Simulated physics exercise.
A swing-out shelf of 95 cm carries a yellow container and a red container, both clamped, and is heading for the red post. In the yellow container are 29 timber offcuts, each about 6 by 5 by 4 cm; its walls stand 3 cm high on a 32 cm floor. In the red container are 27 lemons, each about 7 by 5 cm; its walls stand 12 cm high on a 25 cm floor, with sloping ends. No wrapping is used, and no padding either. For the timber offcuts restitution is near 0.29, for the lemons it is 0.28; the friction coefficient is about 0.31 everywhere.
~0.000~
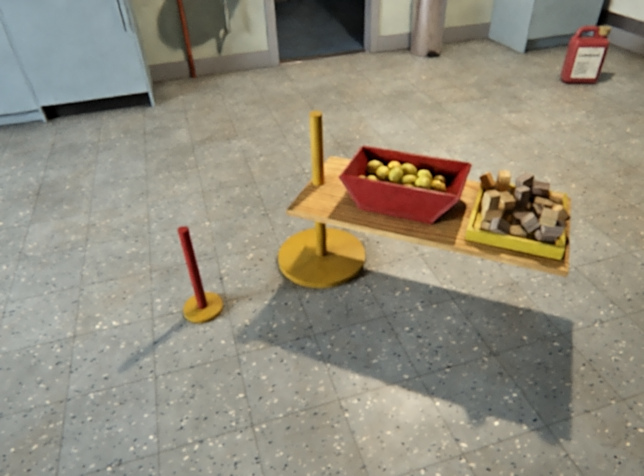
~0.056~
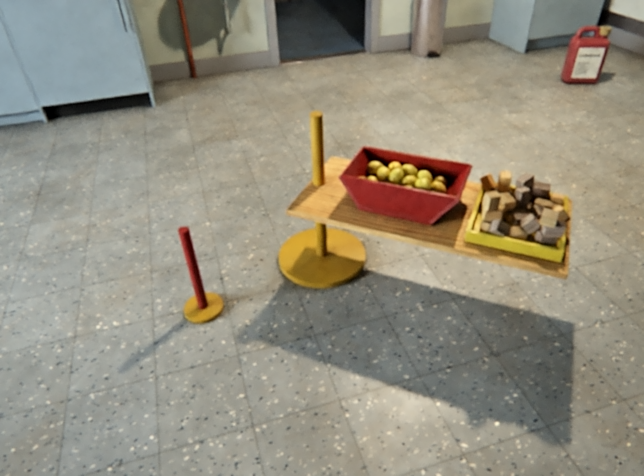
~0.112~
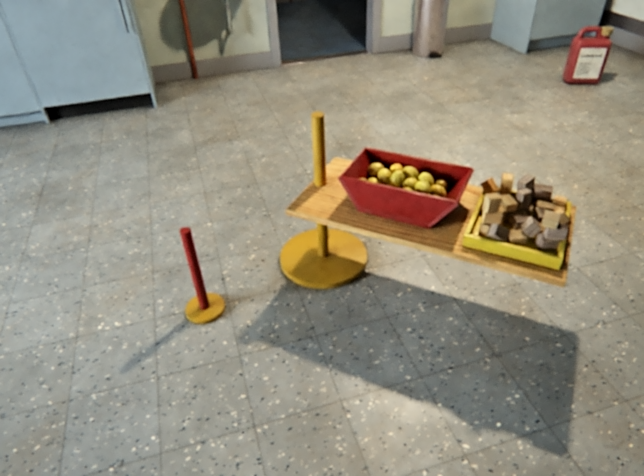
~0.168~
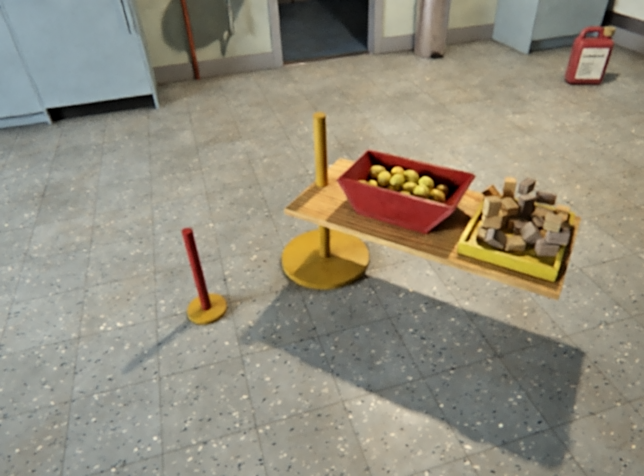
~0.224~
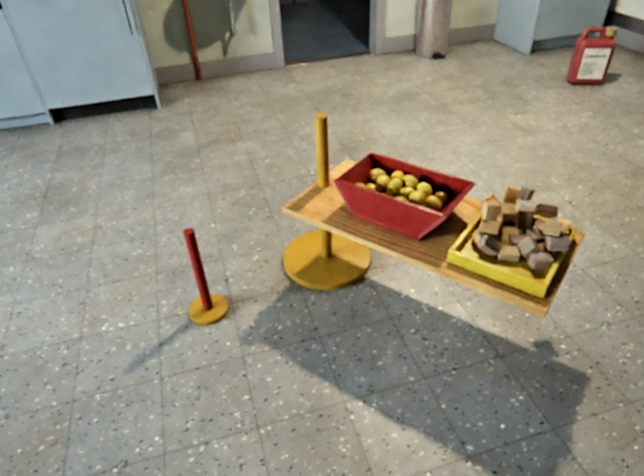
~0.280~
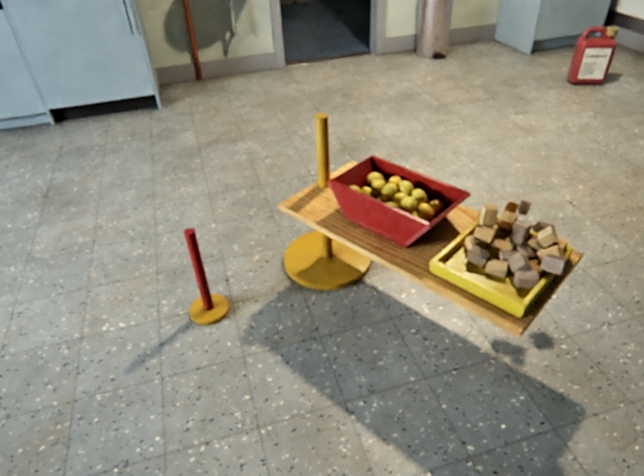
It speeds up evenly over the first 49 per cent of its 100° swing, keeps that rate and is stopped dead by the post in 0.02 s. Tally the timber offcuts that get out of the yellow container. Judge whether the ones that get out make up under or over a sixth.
Over a sixth.
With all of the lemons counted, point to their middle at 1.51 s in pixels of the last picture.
Somewhere around pixel (266, 219).
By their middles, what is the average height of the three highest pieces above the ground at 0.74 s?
Height, averaged: Around 54 cm.
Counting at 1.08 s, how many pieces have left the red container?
Red container: Roughly 1 out by then.
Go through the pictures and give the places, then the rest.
In the first picture (each is followed by its nearest rim corner in this view; the camera pans a little), yellow container, (563, 247); red container, (457, 196); turned through 0°; none out.
In the second picture, yellow container, (562, 249); red container, (457, 198); turned through 1°.
In the third picture, yellow container, (561, 256); red container, (455, 201); turned through 3°.
In the fourth picture, yellow container, (557, 268); red container, (451, 207); turned through 7°; 3 out, the lowest offcut at (545, 198).
In the fifth picture, yellow container, (546, 284); red container, (443, 215); turned through 13°; 3 out, the lowest offcut at (546, 211).
In the sixth picture, yellow container, (525, 304); red container, (429, 224); turned through 20°; 3 out, the lowest offcut at (544, 230).
After 0.66 s, end of the swing.
After 0.74 s, yellow container 18 in, 11 out and red container 27 in, 0 out.
After 0.86 s, yellow container 18 in, 11 out and red container 26 in, 1 out.
After 1.08 s, yellow container 18 in, 11 out and red container 26 in, 1 out.
Final count (at 1.51 s), yellow container 18 in, 11 out and red container 26 in, 1 out. Asked share, 11 of 29, 38 per cent.
